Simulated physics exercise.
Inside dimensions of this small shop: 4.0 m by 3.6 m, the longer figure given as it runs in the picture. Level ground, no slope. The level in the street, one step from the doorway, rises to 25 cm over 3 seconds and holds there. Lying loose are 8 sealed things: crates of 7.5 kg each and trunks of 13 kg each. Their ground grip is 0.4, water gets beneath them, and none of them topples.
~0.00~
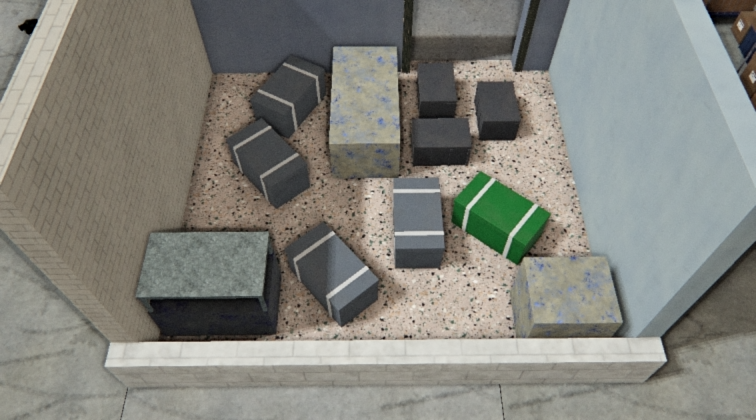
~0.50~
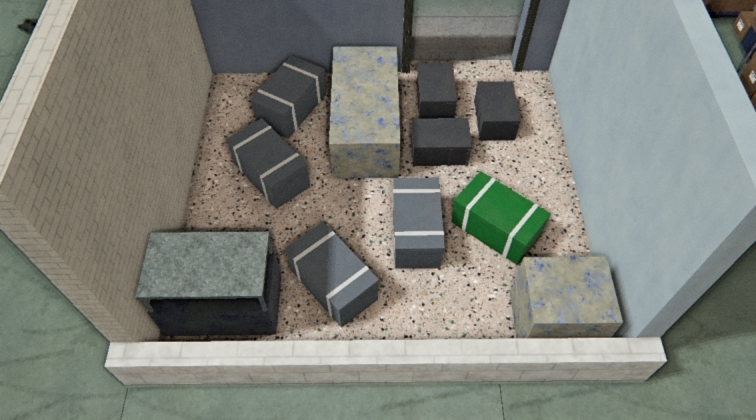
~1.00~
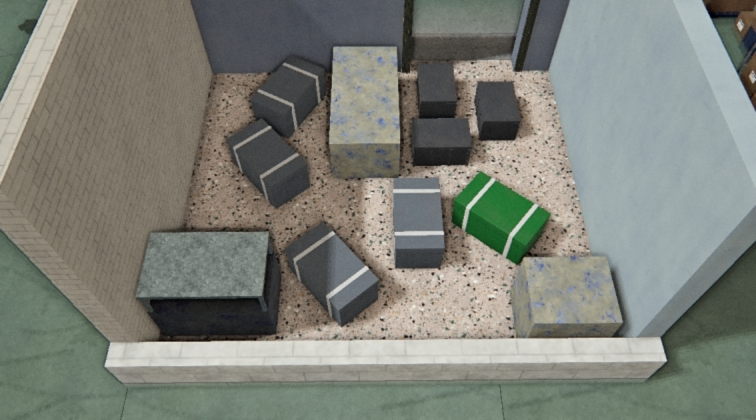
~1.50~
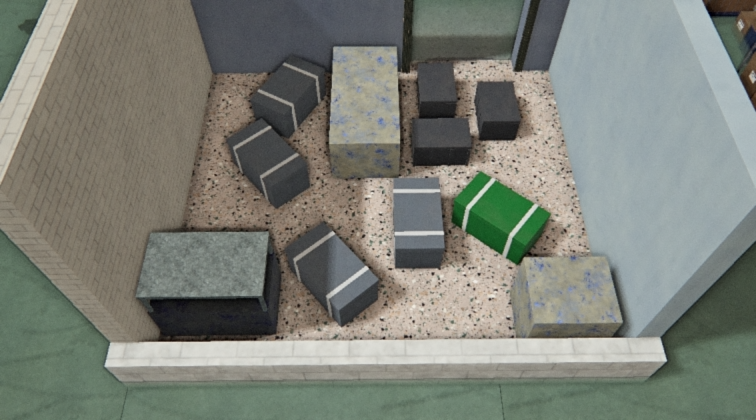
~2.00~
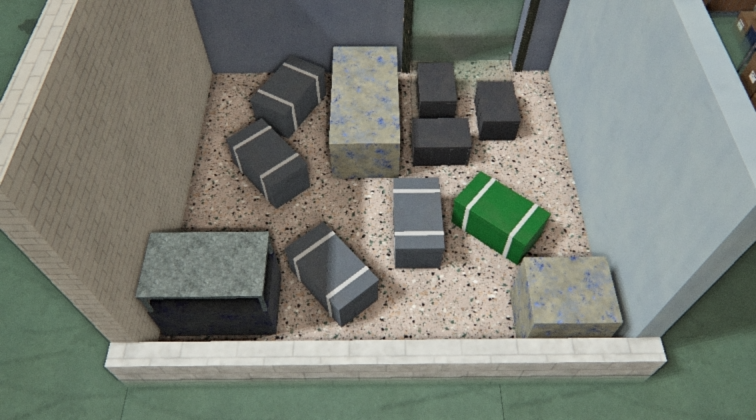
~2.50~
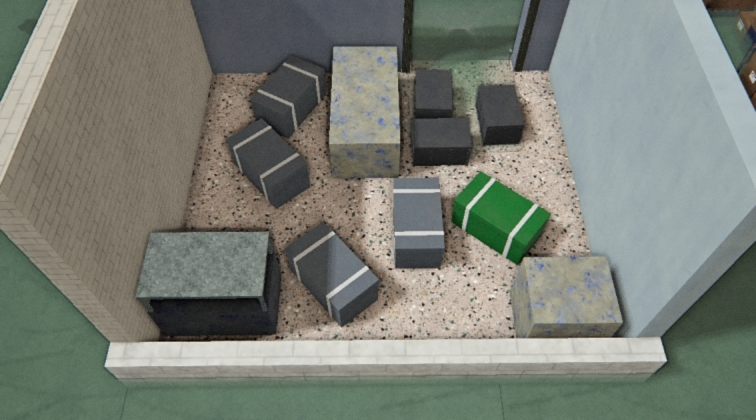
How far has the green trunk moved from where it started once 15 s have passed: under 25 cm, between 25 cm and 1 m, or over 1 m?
Prediction: It relocates a long stretch.
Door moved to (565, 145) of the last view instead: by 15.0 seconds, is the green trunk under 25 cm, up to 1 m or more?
By then the green trunk has shifted a small amount.
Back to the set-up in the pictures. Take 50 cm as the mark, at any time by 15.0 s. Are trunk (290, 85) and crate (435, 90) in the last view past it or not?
First smaller, then greater.
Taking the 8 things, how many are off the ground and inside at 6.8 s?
It comes to 5 of them.
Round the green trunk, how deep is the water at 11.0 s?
Close to 20 centimetres.
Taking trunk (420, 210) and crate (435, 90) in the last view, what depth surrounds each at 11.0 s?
First roughly 15 cm, second roughly 10 cm.
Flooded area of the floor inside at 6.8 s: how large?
At that time the wet patch spans about 10.0 m2.
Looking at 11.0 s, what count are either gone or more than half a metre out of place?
The number by then is 7.
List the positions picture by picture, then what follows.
The green trunk at (502, 207) rests on the ground; water covers 0.0 m2; 0 of 8 have shifted, in the first frame.
The green trunk at (502, 207), on the bottom; water covers 0.0 m2; 0 of 8 have shifted, in the second frame.
The green trunk at (502, 207), on the bottom; 0.0 m2 under water; 0 of 8 have shifted, in the third frame.
The green trunk at (502, 207), on the bottom; water covers 0.0 m2; 0 of 8 have shifted, in the fourth frame.
The green trunk at (502, 207), on the bottom; water covers 0.3 m2; 0 of 8 have shifted, in the fifth frame.
The green trunk at (502, 207) rests on the ground; 1.0 m2 under water; 2 of 8 have shifted, in the sixth frame.
After 3.5 s the green trunk is near (502, 207), 0.0 m from its start, aground; 1 afloat.
After 6.8 s the green trunk is near (429, 287), 1.2 m from its start, afloat; 5 afloat.
After 11.0 s the green trunk is near (390, 241), 1.2 m from its start, afloat; 8 afloat.
After 15.0 s the green trunk is near (277, 200), 2.1 m from its start, afloat; 8 afloat.
